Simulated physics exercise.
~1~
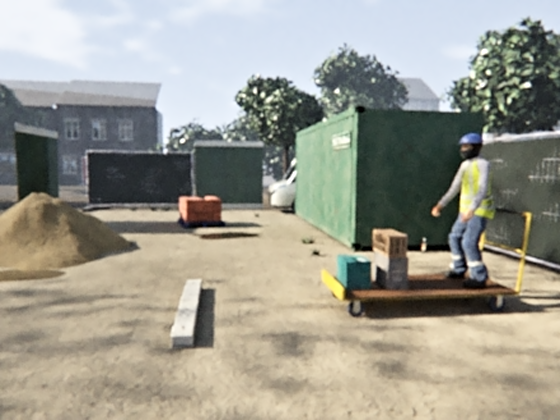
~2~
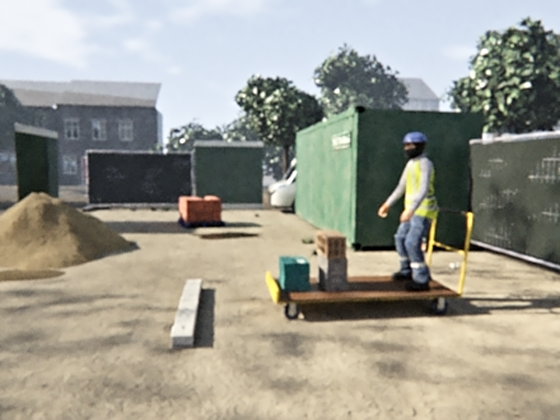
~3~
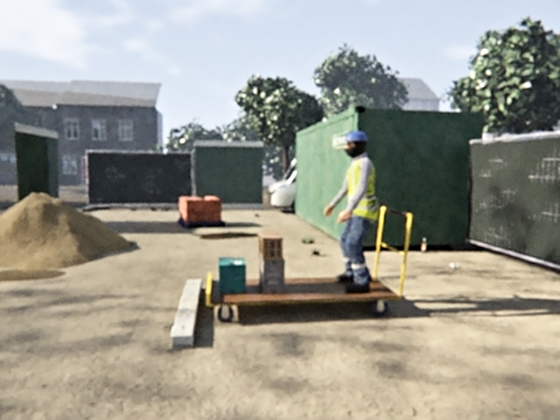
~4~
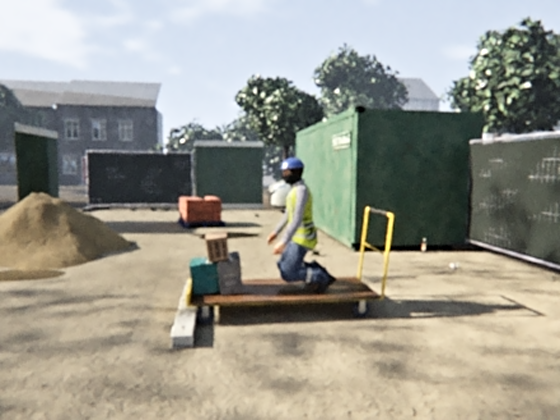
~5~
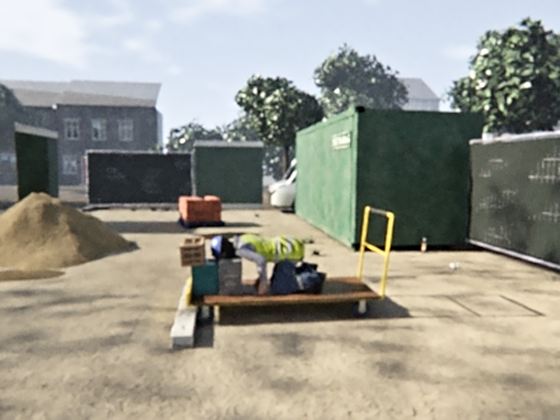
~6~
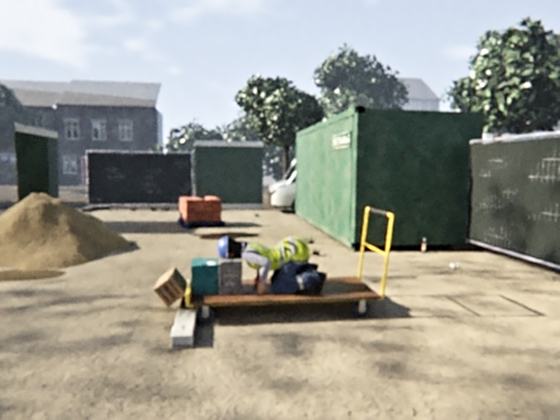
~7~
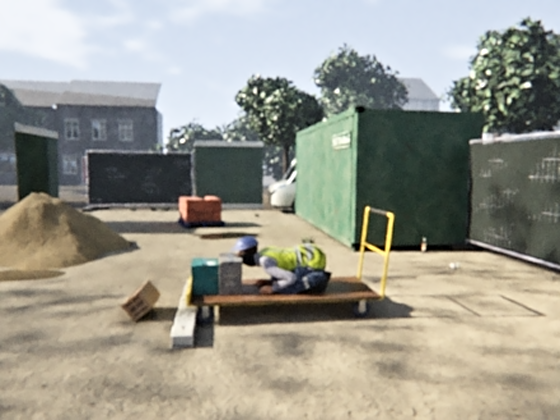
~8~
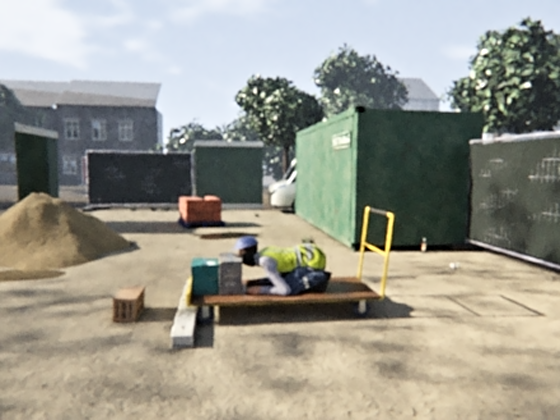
A worker riding a flat trolley pitches forward at a kerb, and a brown crate tumbles off.
